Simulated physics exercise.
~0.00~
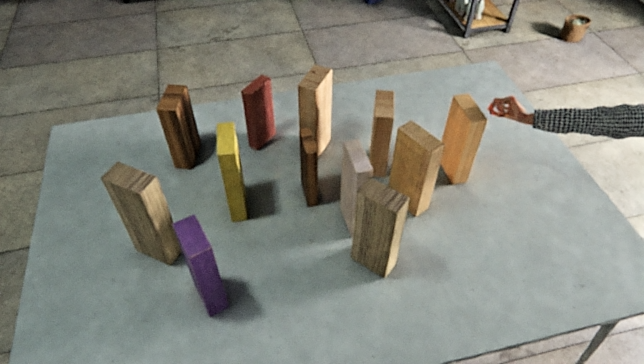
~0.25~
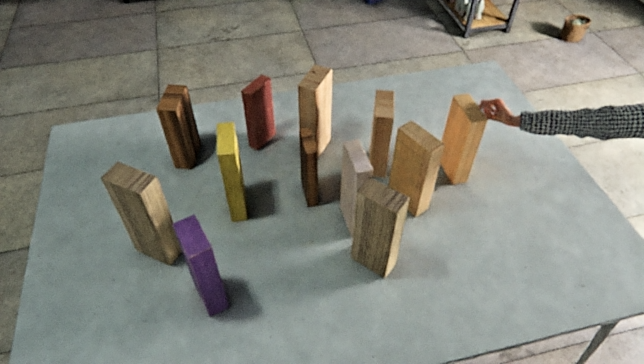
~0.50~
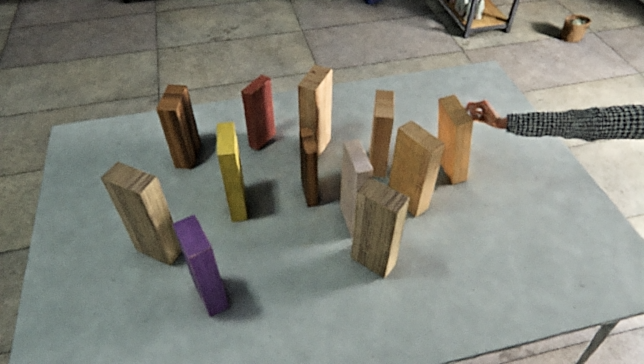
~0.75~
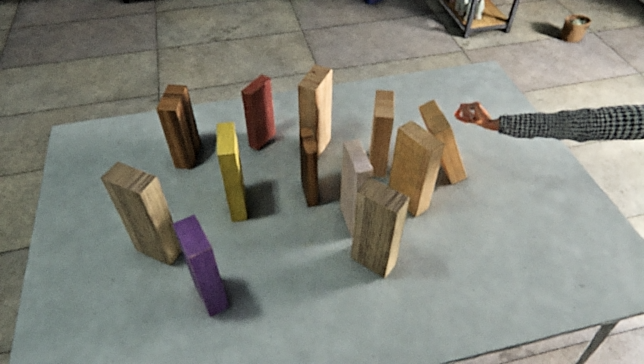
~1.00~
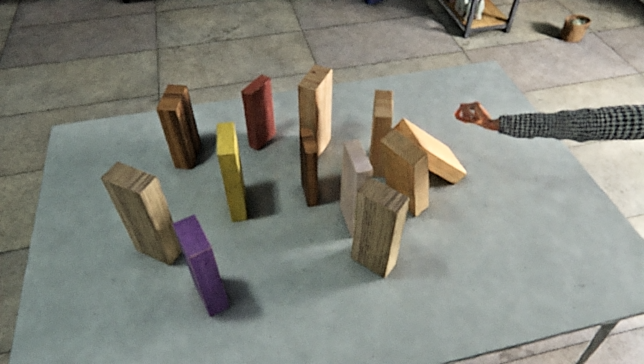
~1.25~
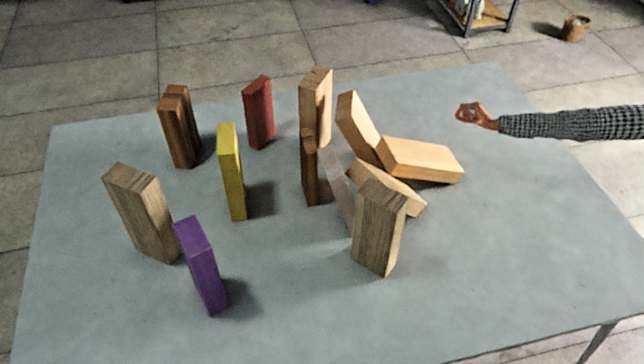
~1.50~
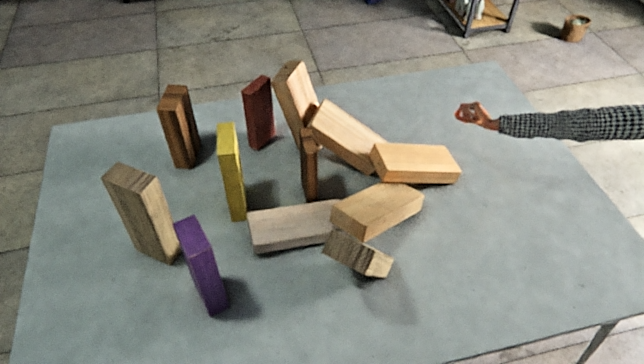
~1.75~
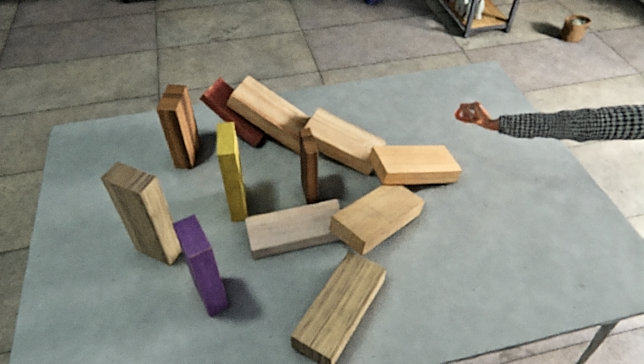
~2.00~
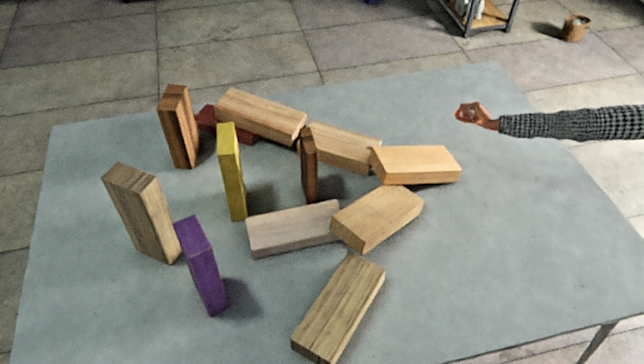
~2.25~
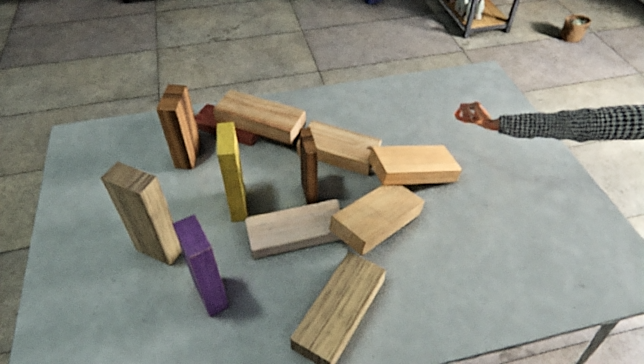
In this clip, a hand pushes over a wooden block at the right of a group standing on a table, and the toppling spreads leftward through several others, including the red one, while the yellow and purple blocks stay upright among the five left standing.
